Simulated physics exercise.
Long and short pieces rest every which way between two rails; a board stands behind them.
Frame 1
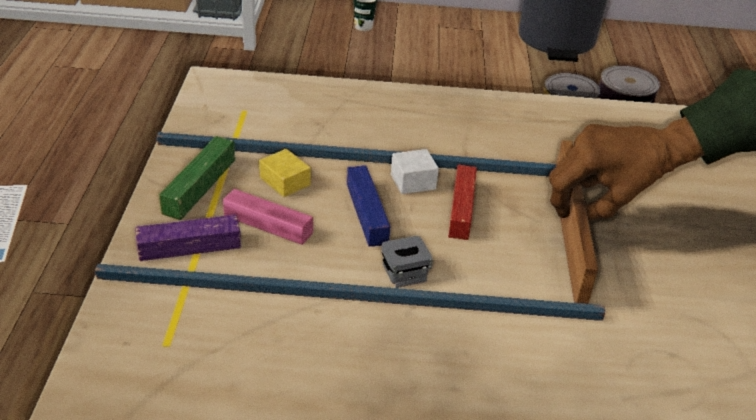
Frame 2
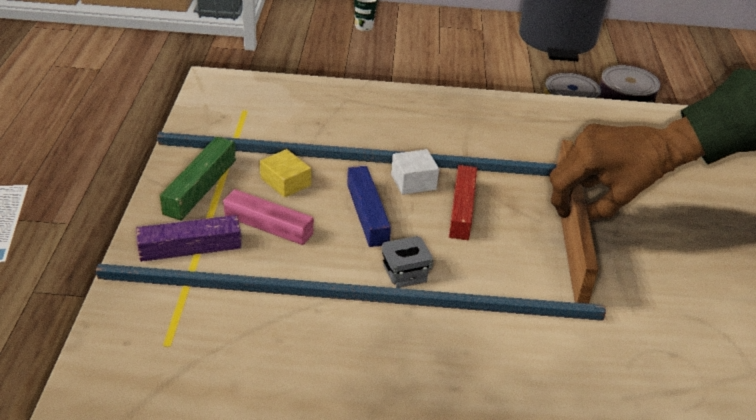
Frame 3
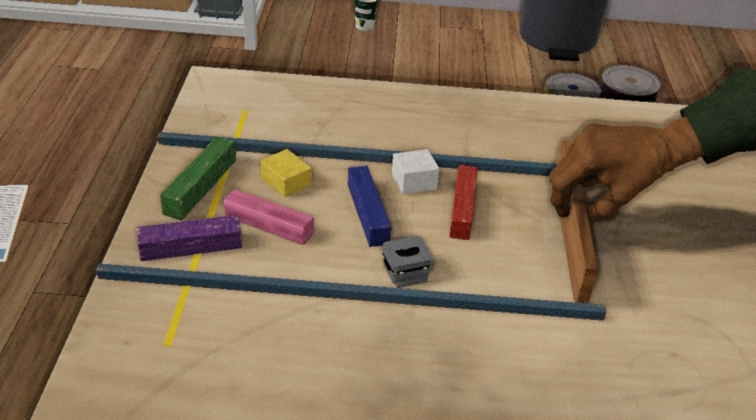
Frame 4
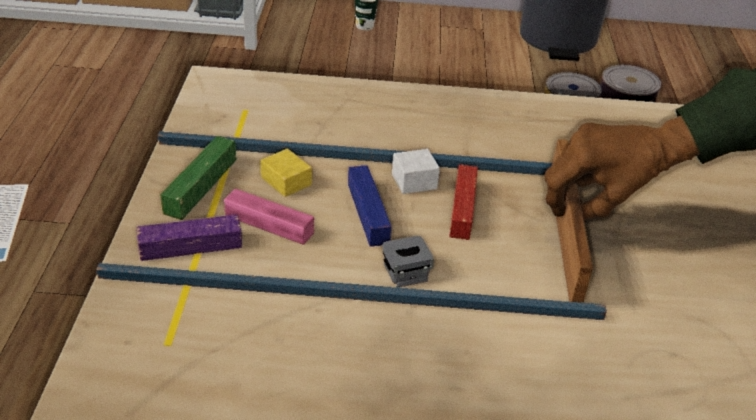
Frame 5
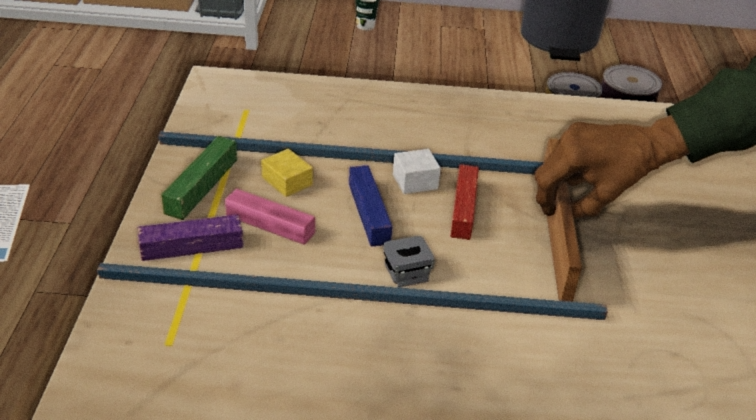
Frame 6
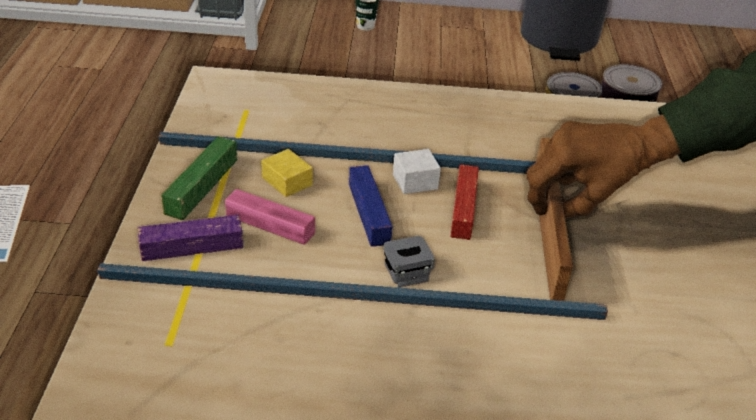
A hand in a dark green sleeve grips an upright wooden board at the right of a pale wooden tabletop, seen from above at an angle in a room with a plank floor. Between two blue rails lie green, purple, yellow and pink pieces near a yellow tape line at left, then blue, white, grey and red ones. The hand, still at first, slides the board slightly left, while the pieces and view stay practically still.
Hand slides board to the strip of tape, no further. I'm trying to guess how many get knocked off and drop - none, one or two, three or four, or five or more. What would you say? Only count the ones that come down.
I would say one or two.
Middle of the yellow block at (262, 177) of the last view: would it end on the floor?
Lab note: Started there, it remains on top.
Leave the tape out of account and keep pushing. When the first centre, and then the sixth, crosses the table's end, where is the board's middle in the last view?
The middle is at about (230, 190), later at about (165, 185).
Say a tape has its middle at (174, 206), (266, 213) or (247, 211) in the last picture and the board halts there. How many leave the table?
The three tries give 4, 0 and 0.
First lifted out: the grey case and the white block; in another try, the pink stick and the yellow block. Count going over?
1 in the first try, 0 in the second.
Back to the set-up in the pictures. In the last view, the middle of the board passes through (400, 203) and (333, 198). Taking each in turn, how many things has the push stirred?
I get 4 at the one place and 6 at the other.
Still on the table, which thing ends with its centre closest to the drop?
The purple bar is it.
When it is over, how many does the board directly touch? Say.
2 touch it.
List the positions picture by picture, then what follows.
Green bar (199, 177); purple bar (189, 238); pink stick (268, 216); board (574, 218); tape (212, 209), in the first picture.
Purple bar (189, 238); white block (415, 172), in the second picture.
Pink stick (269, 217); red bar (464, 202), in the third picture.
Green bar (200, 176); board (569, 217), in the fourth picture.
Purple bar (191, 237); grey case (408, 262), in the fifth picture.
Green bar (201, 176); purple bar (191, 237); pink stick (270, 217); board (551, 216); tape (214, 209), in the sixth picture.
Soon after, none off yet; green bar at rest near (201, 176); purple bar at rest near (191, 237); pink stick at rest near (270, 217).
Then, none off yet; green bar at rest near (201, 176); purple bar at rest near (191, 237); pink stick moving near (260, 216).
Further on, none off yet; green bar moved a little near (173, 165); purple bar moved a little near (159, 243); pink stick moved about its own width near (181, 206).
At rest, the number that fall off is one or two; fallen, green bar.
